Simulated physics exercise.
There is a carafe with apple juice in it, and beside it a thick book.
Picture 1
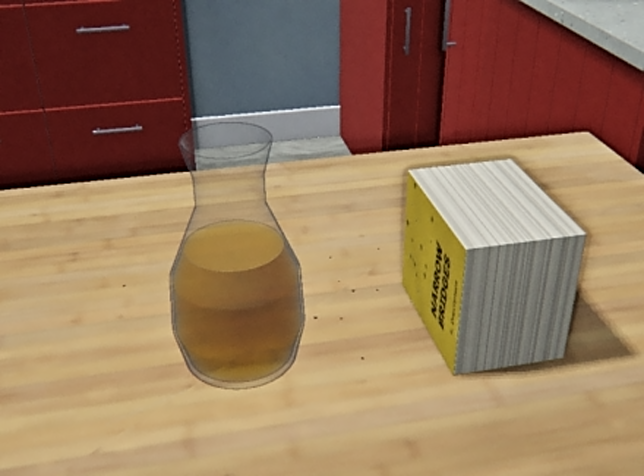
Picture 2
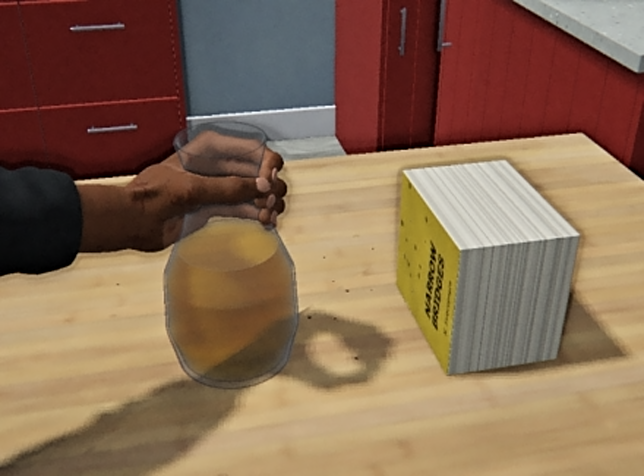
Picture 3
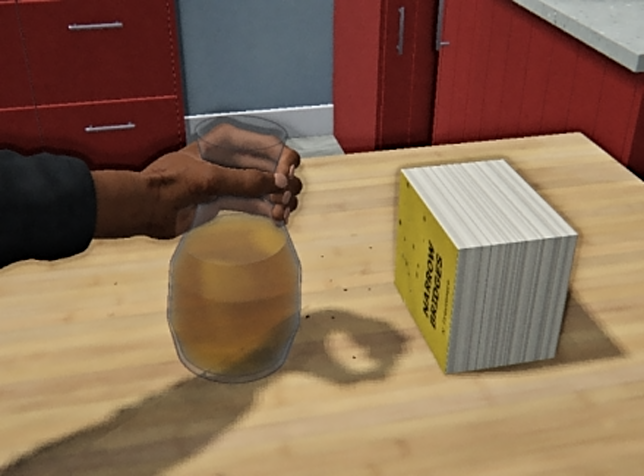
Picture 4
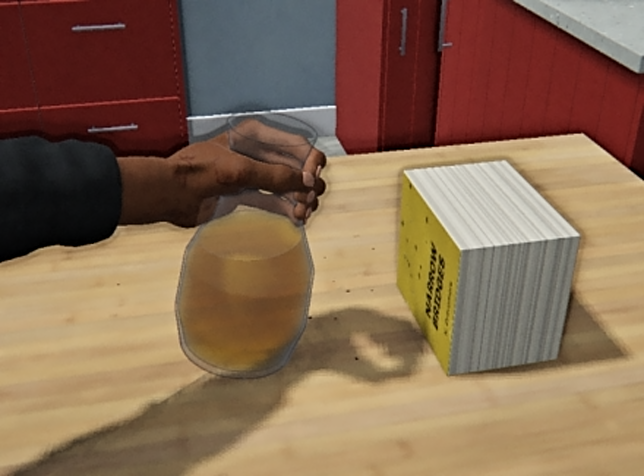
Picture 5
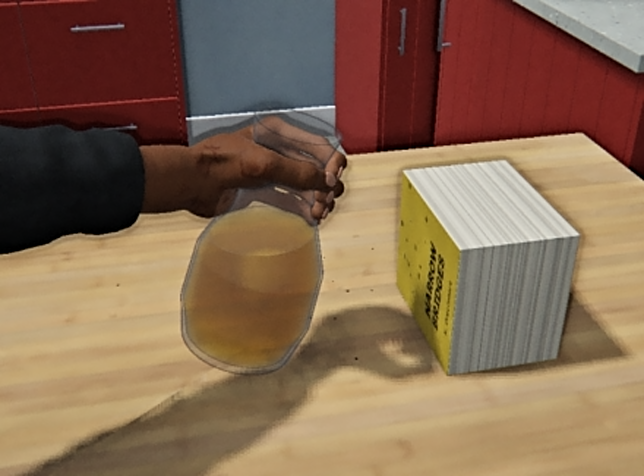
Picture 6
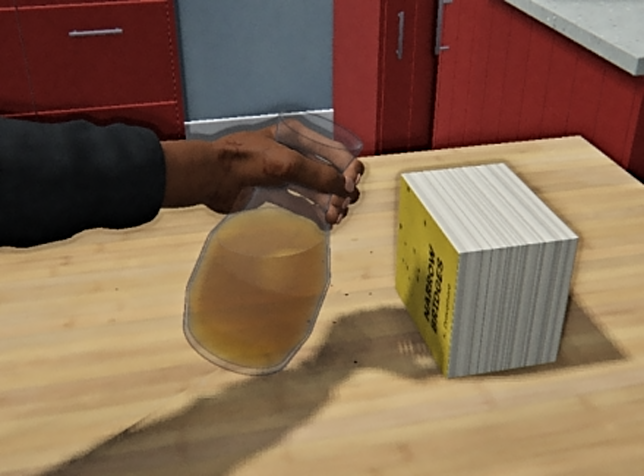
A glass carafe of amber liquid stands upright on a wooden table, left of a thick yellow-covered book. A dark-sleeved hand reaches in from the left and grasps its neck, then moves the top rightward towards the book, so the carafe leans gradually further over on its base.
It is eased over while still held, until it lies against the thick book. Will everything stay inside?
Yes. It retains every drop.
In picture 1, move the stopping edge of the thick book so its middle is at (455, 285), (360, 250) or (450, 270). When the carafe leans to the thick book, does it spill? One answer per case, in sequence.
In turn: Slops over, keeps it in, slops over.
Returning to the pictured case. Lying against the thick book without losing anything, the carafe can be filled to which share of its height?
Around 80 percent of its height.
Soon after, the carafe leans by about 35°; nothing has left it.
Later, the carafe leans by about 45°; nothing has left it.
In the end, the carafe leans by about 50°, against the thick book; nothing has left it.
